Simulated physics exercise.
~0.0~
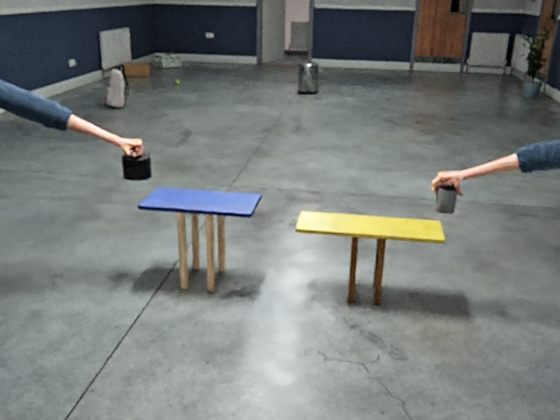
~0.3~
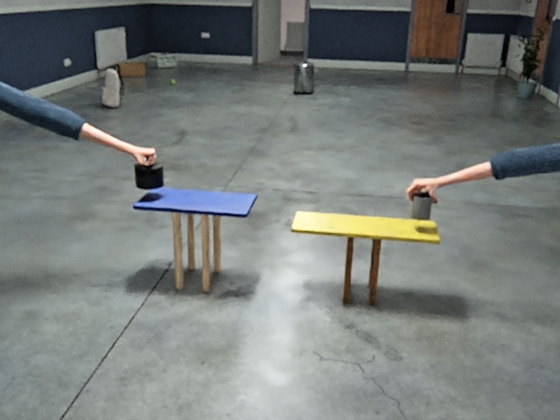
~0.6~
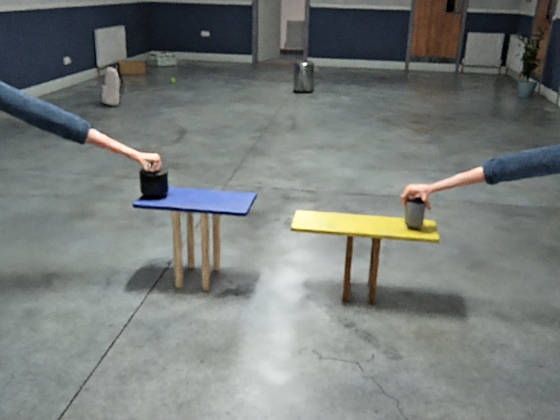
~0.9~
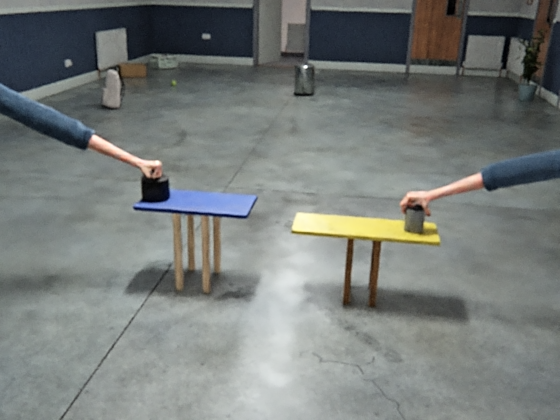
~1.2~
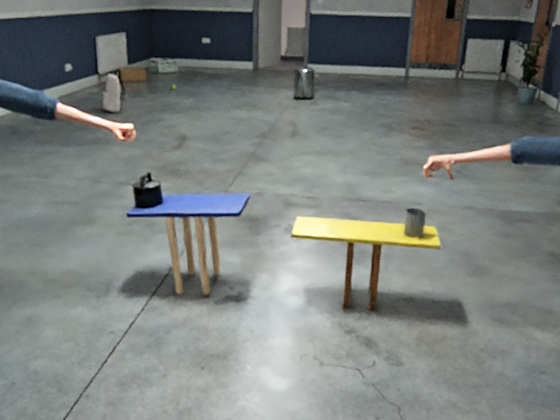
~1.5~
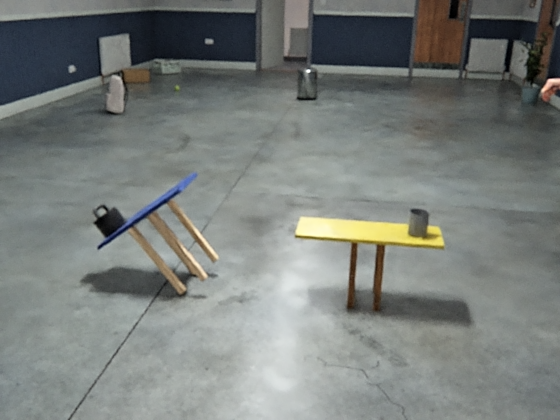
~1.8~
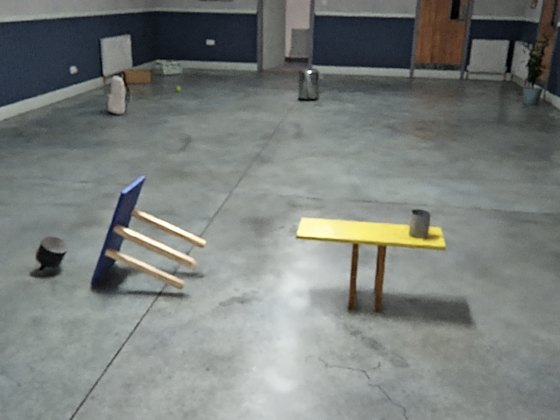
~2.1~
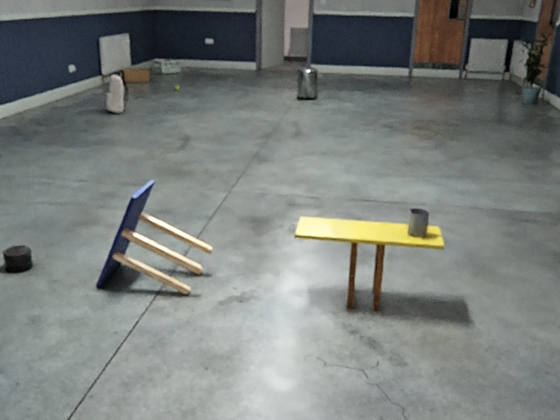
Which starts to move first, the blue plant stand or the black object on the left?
The black object moves first, as the hand lowers it into place. The blue plant stand only starts to tip later, after the hand has let go.
